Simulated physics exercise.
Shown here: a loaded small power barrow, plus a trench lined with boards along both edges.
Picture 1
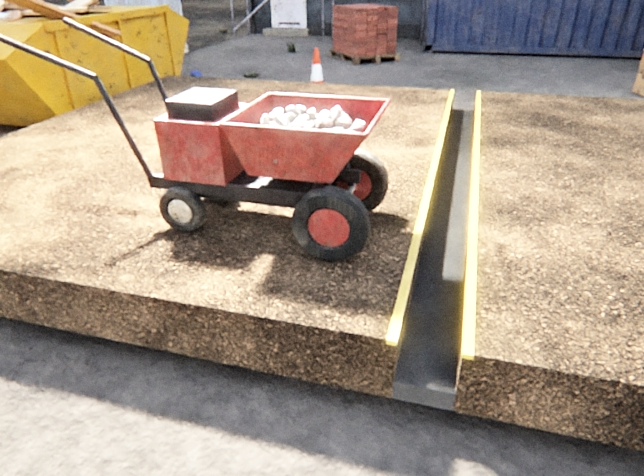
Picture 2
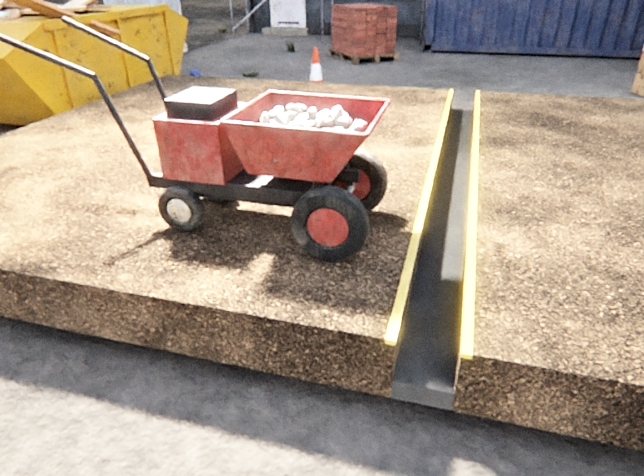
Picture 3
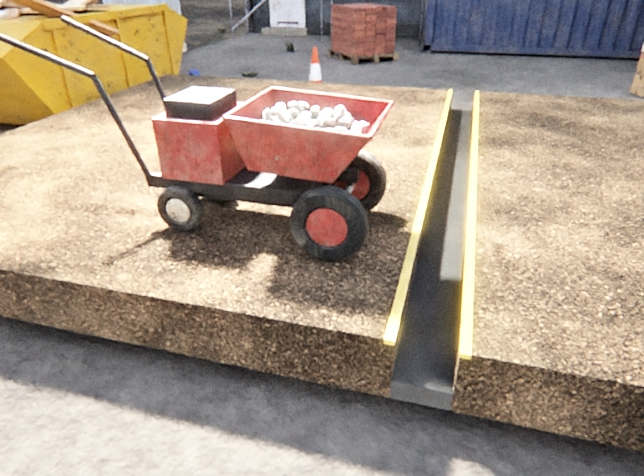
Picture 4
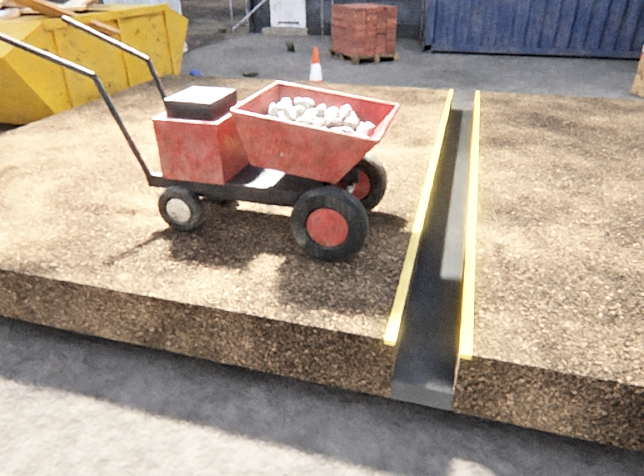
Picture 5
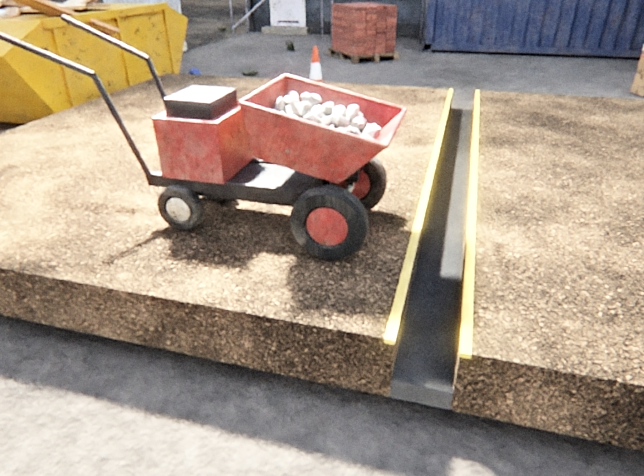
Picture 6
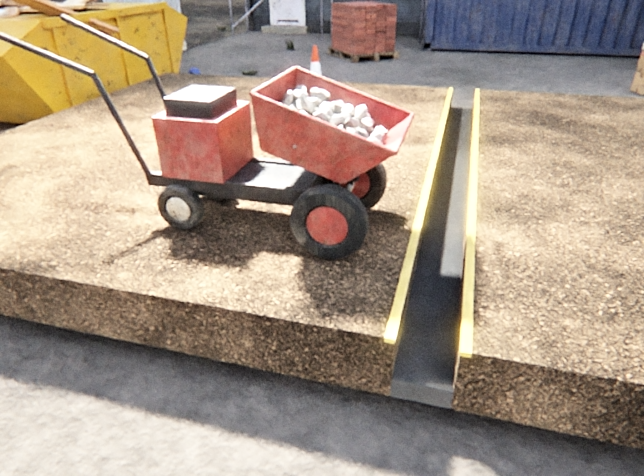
A red barrow's open skip, loaded with pale broken stones, sits level at first, then tilts gradually forward to the right, its rear rising. The black-framed barrow stands on a raised brown gravel bed, left of a dark trench edged with yellow boards, its handles reaching left. Seen from slightly above in a sunlit yard with a yellow container behind, the wheels and camera stay still.
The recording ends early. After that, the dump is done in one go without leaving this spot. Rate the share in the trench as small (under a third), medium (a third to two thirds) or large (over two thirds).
Large.
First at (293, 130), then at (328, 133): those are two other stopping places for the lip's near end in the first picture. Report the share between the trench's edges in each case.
Result: Try 1 = 30 %, try 2 = 80 %.
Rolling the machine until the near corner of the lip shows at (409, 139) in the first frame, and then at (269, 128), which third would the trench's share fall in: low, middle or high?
For the first case, under a third; for the second case, under a third.
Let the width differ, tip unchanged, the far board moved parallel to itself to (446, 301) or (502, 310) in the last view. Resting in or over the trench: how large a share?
The first case gives around 30 percent, and the second around 100 percent.
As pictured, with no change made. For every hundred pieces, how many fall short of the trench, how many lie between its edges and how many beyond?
Roughly: Short 0, between 85, beyond 15 per cent.
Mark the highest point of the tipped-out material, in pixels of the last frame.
Near (526, 254).
Soon after the last picture, skip tipped steeply; all in the skip.
A little later, skip tipped right over; about two thirds in the skip; about a quarter in or heaped over the trench; a small part beyond it.
Later still, skip tipped right over; a small part in the skip; most in or heaped over the trench; about a quarter beyond it.
At rest, skip tipped right over; most in or heaped over the trench; about a quarter beyond it.
